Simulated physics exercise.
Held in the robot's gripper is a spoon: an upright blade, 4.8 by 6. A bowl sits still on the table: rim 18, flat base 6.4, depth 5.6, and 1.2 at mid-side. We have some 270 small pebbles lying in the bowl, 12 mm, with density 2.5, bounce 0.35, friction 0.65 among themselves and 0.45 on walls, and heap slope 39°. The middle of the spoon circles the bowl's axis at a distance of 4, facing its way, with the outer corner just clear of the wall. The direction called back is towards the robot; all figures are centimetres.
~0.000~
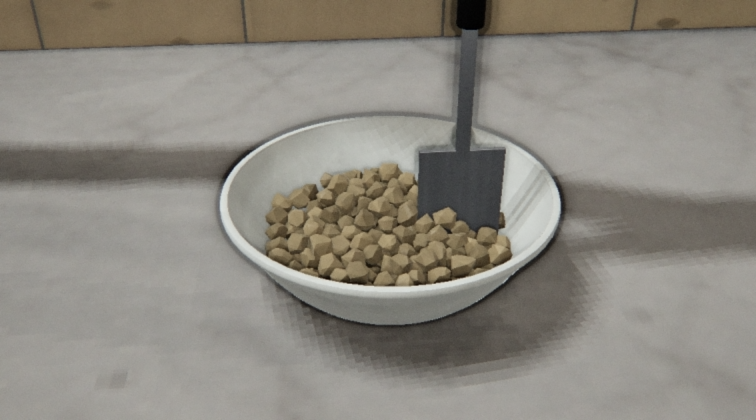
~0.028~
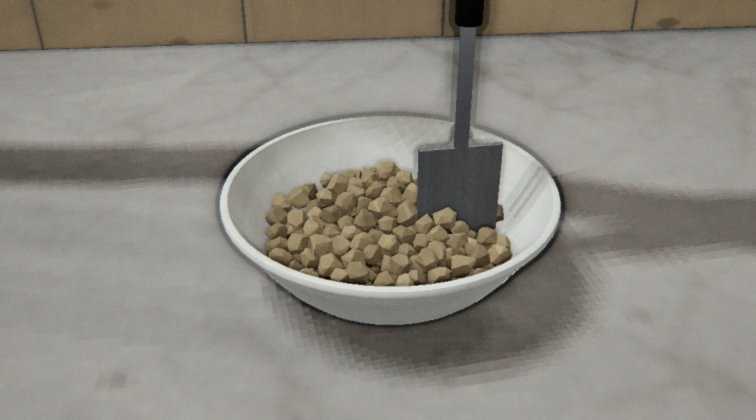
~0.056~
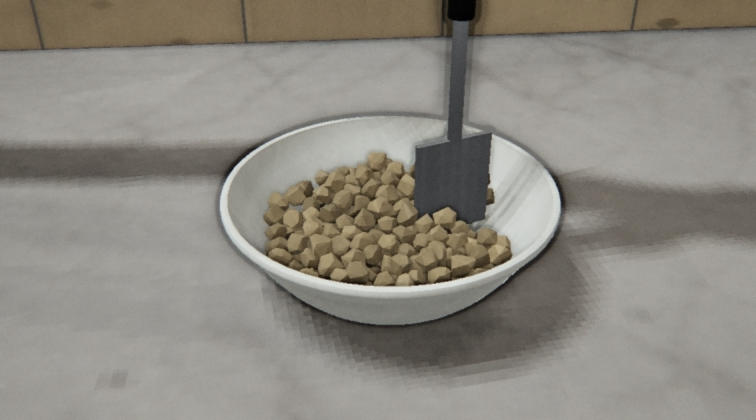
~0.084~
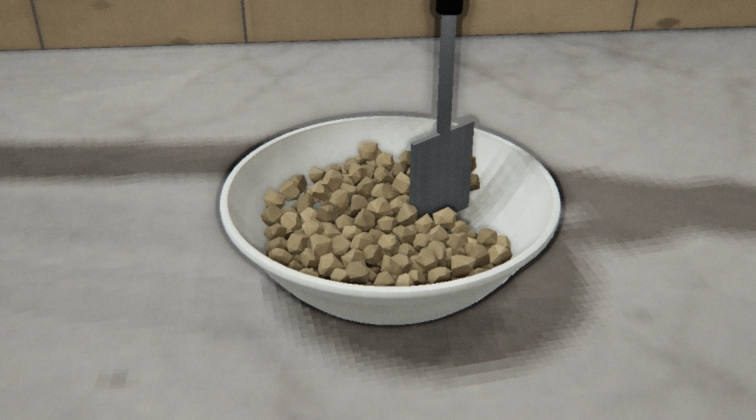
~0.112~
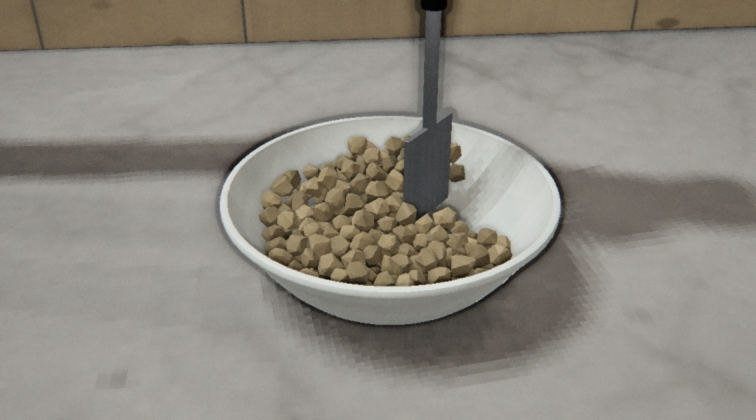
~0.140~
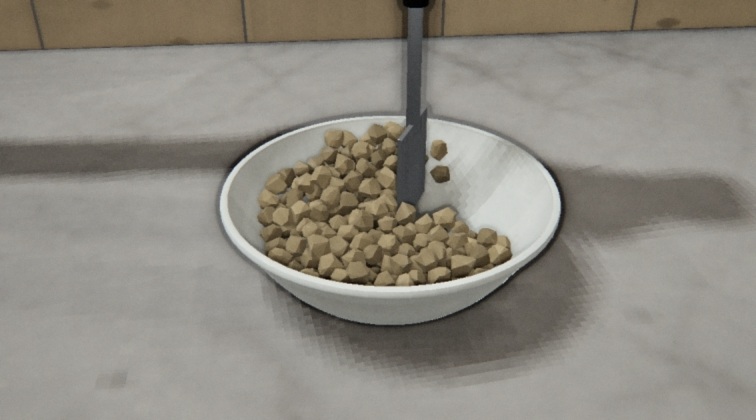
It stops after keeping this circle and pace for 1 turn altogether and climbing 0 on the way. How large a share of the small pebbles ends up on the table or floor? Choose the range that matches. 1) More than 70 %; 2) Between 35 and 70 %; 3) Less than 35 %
The answer is 3.
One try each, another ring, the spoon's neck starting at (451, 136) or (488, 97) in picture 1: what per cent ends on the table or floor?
Close to 15 and 20 in a hundred.
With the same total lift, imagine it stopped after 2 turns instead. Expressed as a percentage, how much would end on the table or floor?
Estimate: Near 40 %.
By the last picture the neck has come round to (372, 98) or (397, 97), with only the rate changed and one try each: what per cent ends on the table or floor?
Roughly 35 and 30 percent, in that order.
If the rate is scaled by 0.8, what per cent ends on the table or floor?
Estimated share: Close to 20 per cent.
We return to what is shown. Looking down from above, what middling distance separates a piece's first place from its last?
I'd put it at roughly 9 centimetres.
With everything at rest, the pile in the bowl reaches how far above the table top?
Roughly 6.5 centimetres.
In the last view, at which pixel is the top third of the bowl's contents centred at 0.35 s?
The top third is centred near (289, 227) in the last picture.
After 0.35 s, 179° round, highest piece 8 above the table; 255 in the bowl, 7 on the table or floor, 12 in flight or on the tool.
After 0.56 s, 292° round, highest piece 9 above the table; 223 in the bowl, 42 on the table or floor, 9 in flight or on the tool.
After 0.87 s, 0° round, highest piece 6 above the table; 207 in the bowl, 67 on the table or floor.
After 1.57 s, 0° round, highest piece 6 above the table; 207 in the bowl, 67 on the table or floor.
In the end, 207 in the bowl, 67 on the table or floor. That is 24 % on the table or floor.
